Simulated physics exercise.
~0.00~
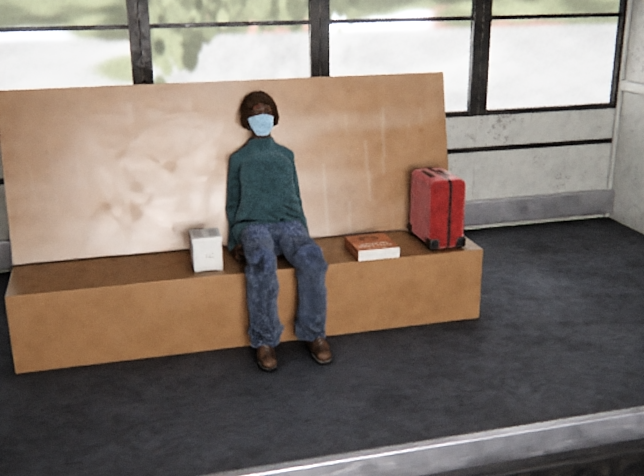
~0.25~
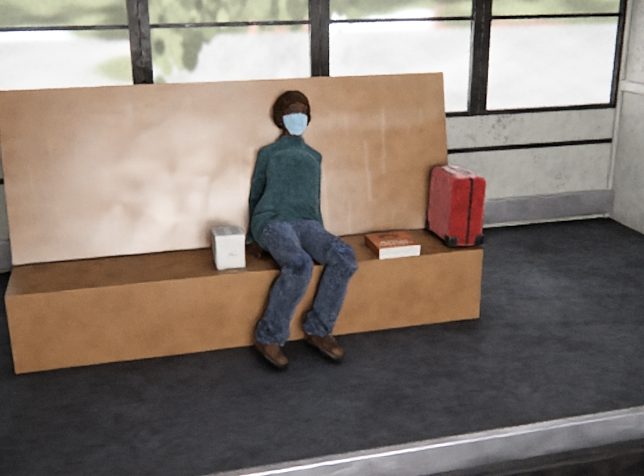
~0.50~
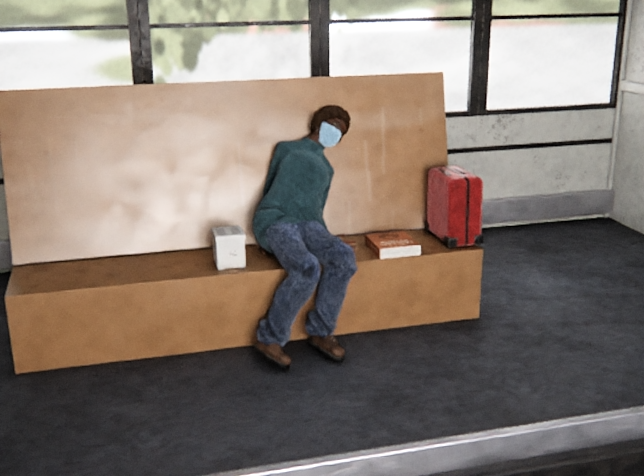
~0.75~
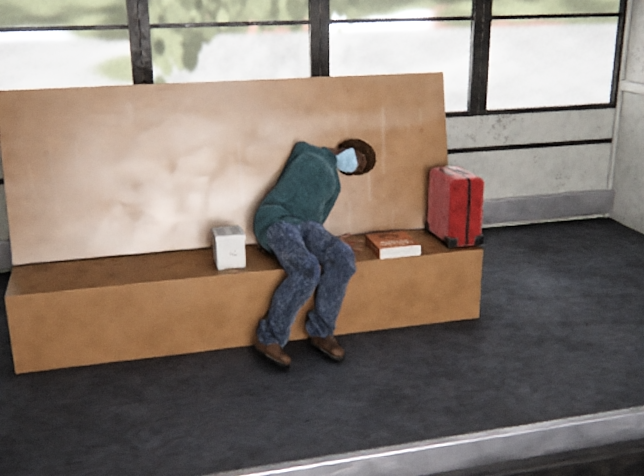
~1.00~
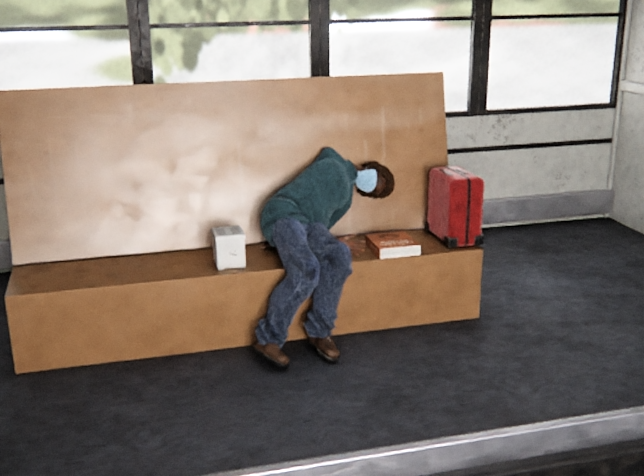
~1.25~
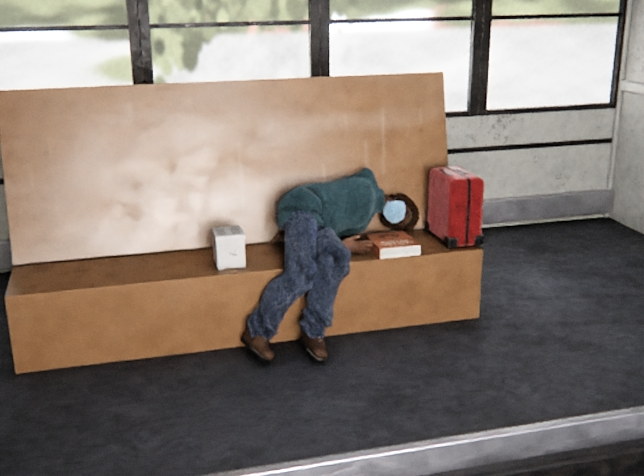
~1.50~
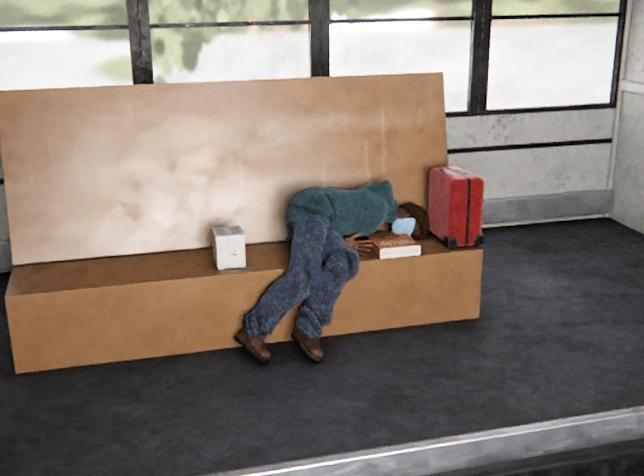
Masked sleeper on a tram bench sliding slightly right with the bags, then slumping sideways onto the book-like orange folder, red case staying upright.
